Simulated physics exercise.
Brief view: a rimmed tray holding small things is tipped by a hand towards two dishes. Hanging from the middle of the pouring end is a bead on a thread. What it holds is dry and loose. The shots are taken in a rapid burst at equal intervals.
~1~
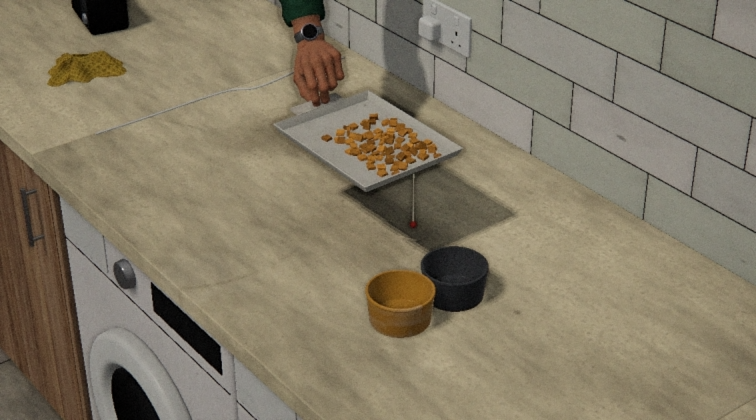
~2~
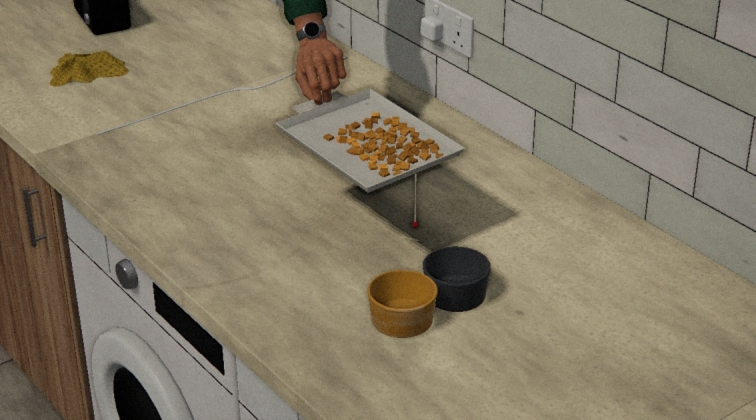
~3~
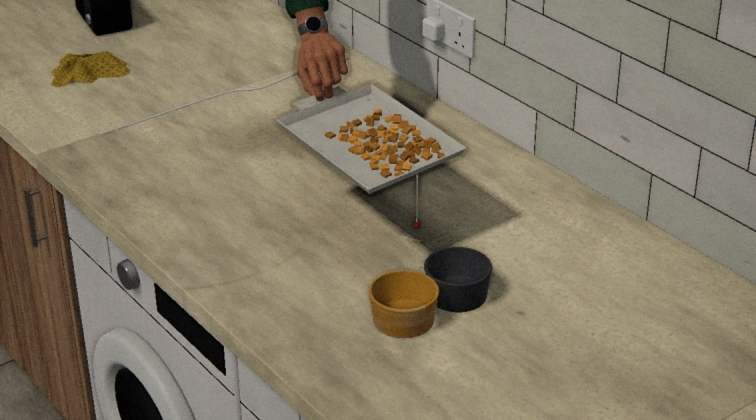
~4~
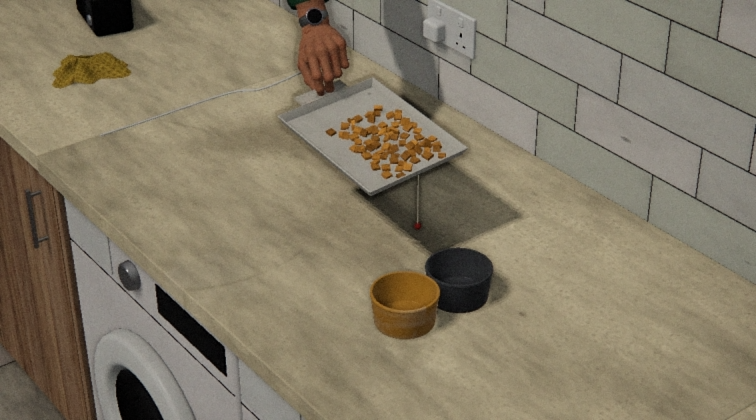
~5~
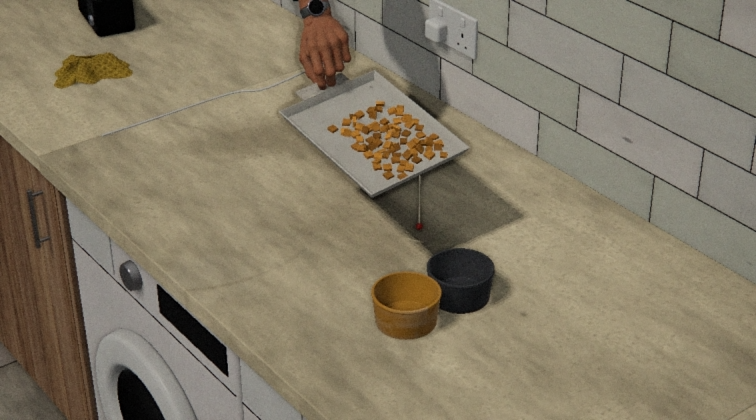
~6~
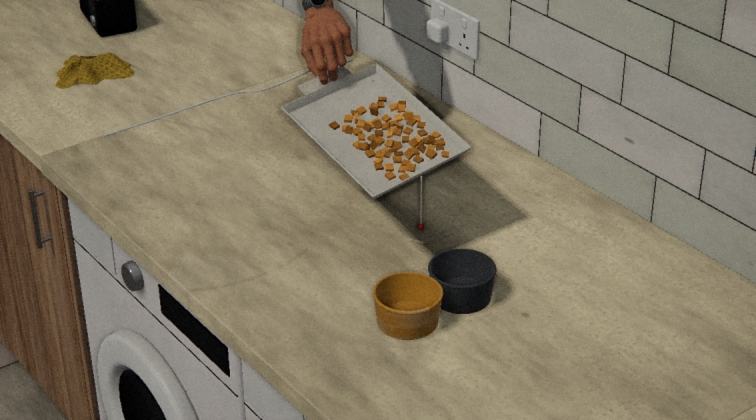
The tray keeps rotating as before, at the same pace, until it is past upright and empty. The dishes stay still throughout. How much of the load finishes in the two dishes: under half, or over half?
The catch is worse than half, if you ask me.
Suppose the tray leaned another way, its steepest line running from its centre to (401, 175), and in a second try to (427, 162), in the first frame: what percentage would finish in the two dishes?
Near 0 % and, after that, 0 %.
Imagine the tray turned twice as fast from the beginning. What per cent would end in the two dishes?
I'd expect close to 0 per cent.
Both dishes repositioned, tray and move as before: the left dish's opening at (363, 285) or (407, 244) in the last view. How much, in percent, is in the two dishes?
You'd get 50 in a hundred the first time and 50 in a hundred the second.
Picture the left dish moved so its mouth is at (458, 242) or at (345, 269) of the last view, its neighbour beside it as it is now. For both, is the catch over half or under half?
In the first position shy of half, in the second past half.
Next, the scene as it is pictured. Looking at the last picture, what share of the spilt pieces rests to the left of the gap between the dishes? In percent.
100 per cent, about.
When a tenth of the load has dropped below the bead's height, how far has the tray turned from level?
Roughly 60 degrees of tilt.
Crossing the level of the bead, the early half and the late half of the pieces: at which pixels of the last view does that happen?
Close to (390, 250), then close to (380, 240).
Shortly afterwards, tray tipped steeply; the bulk on the tray; a little outside both; a little in the air.
Next, tray tipped right over; only a few in the right dish; all but a few outside both; only a few in the air.
Some moments later, tray tipped past a quarter turn; only a few in the right dish; all but a few outside both.
In the end, tray tipped past a quarter turn; none at all in the left dish; only a few in the right dish; all but a few outside both.
